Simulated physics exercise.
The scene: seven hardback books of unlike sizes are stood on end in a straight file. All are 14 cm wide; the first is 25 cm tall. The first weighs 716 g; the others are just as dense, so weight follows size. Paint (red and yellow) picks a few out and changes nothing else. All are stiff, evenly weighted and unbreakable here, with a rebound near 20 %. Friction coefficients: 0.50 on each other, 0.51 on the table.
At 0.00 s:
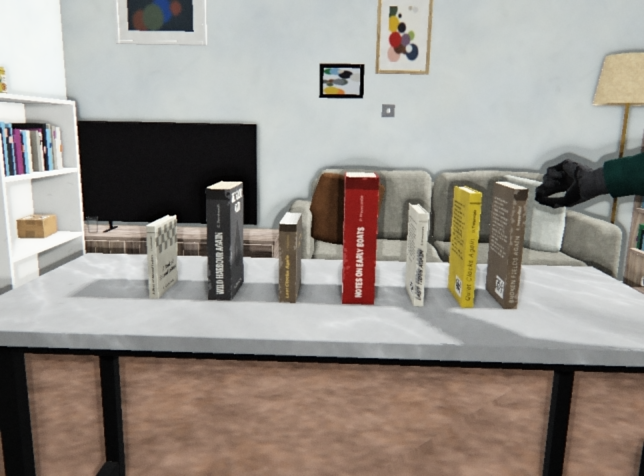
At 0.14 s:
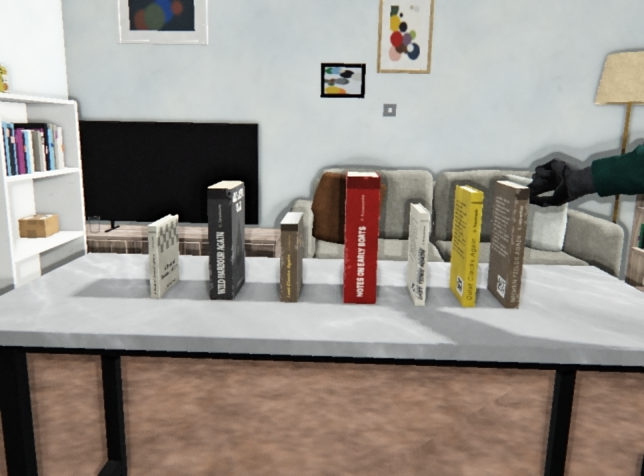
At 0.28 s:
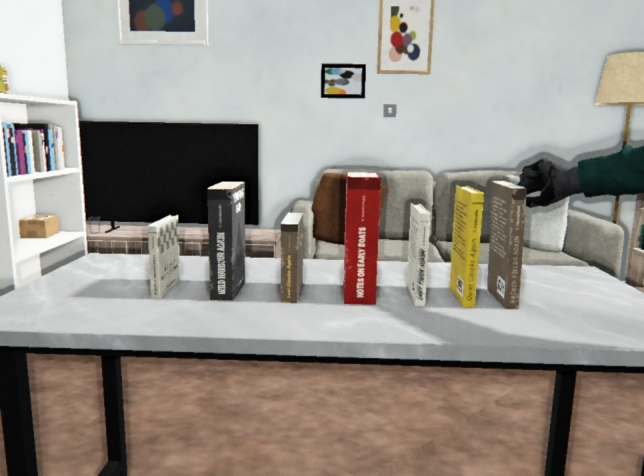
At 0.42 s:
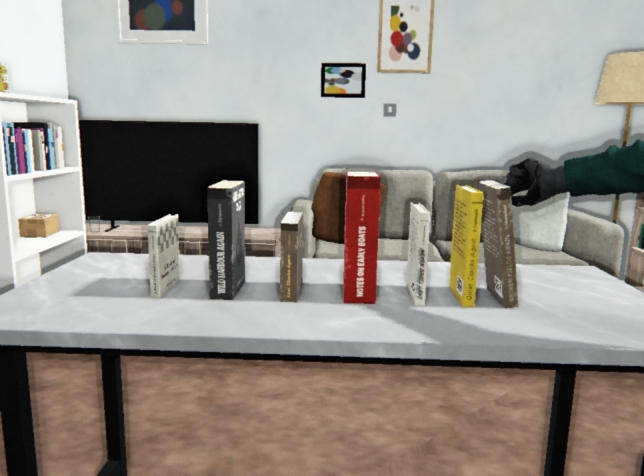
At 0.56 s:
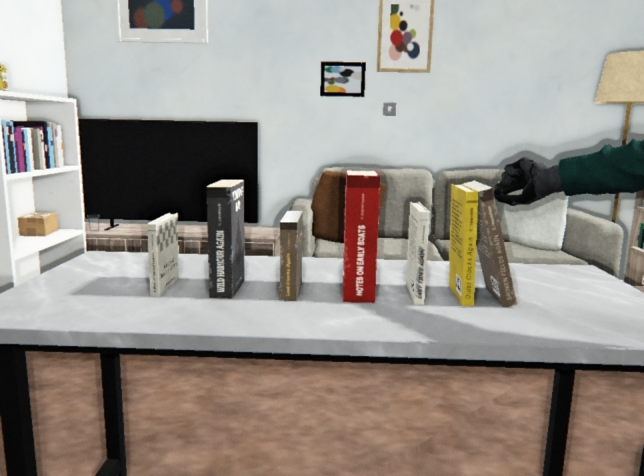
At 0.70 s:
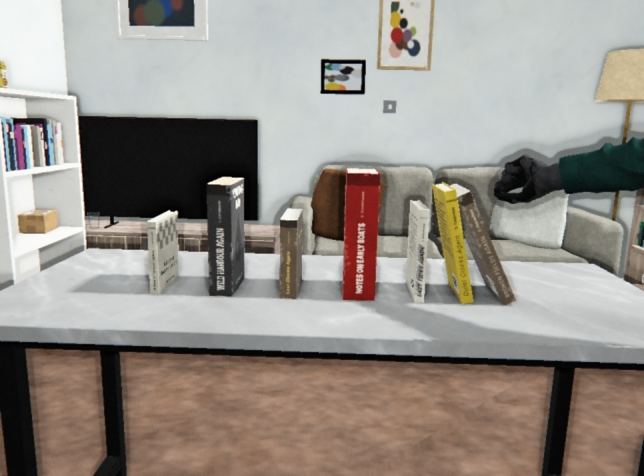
In this clip, a black-gloved hand moves left to the rightmost of seven upright books on a table and pushes it; the brown book tilts left against the yellow one, which then leans left too, while the hand stays still.
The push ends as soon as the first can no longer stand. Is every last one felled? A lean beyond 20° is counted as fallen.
Yes, the whole lot goes.
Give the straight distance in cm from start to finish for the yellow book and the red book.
Moved: Yellow 10, red 20.
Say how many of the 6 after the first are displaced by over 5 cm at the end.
It is 6.
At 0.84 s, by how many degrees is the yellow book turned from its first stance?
Roughly 30°.
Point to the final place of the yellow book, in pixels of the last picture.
At about (408, 270).
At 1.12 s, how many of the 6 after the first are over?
3 by then.
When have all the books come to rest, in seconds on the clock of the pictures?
At about 2.5 s.
By 0.84 s, 1 of the 6 other books over; yellow book tilted 35°.
By 1.12 s, 3 of the 6 other books over; yellow book tilted 59°; red book tilted 28°.
By 1.38 s, 5 of the 6 other books over; yellow book tilted 70°; red book tilted 66°.
By 1.54 s, 6 of the 6 other books over; yellow book tilted 70°; red book tilted 70°.
When it is over (2.6 s), 6 of the 6 other books over; red book tilted 71°; yellow book tilted 71°. Not one is left standing. In pixels of the last frame, middles, red book near (287, 255), yellow book near (408, 270).
